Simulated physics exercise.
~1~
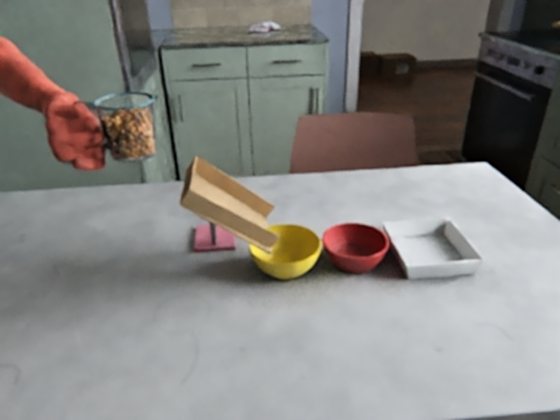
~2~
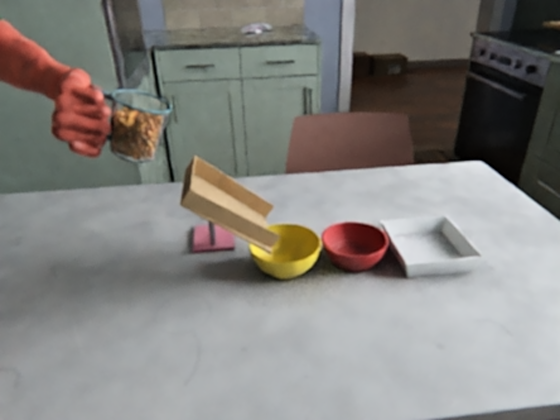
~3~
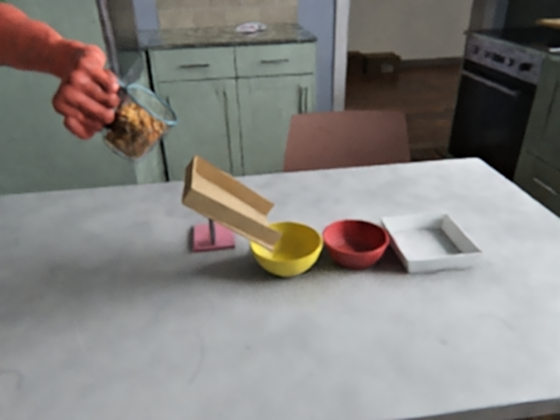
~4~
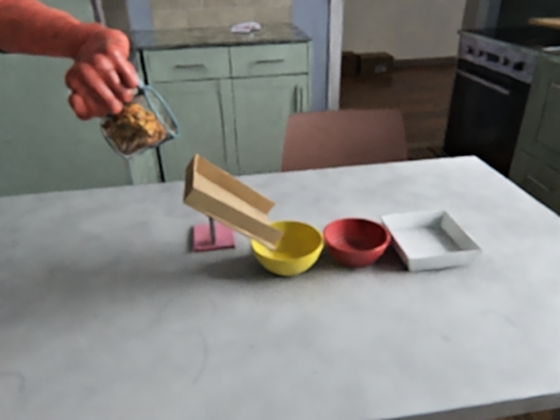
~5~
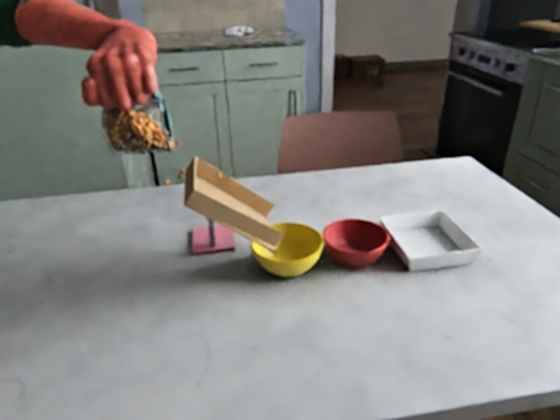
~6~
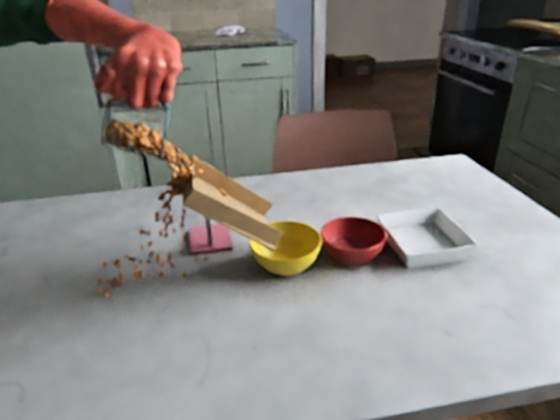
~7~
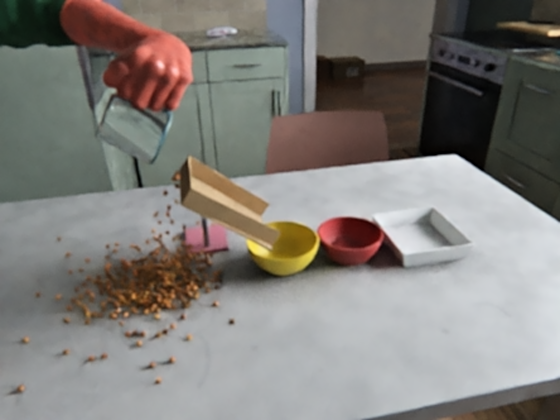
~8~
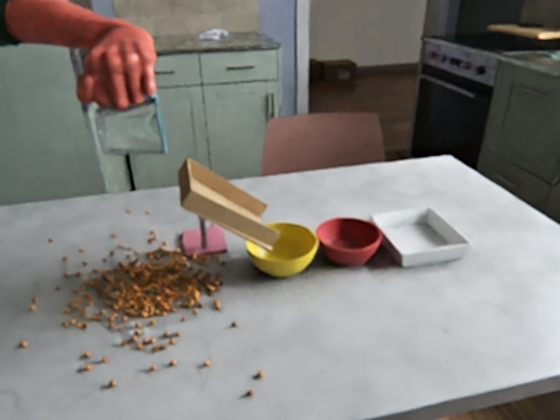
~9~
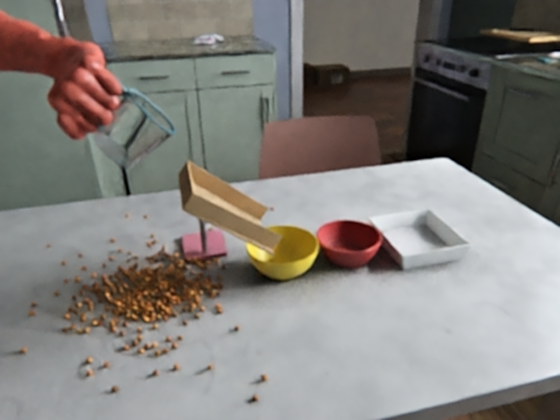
A hand tipping a clear cup of roasted chickpeas above a wooden chute, spilling them across the table beside empty bowls.
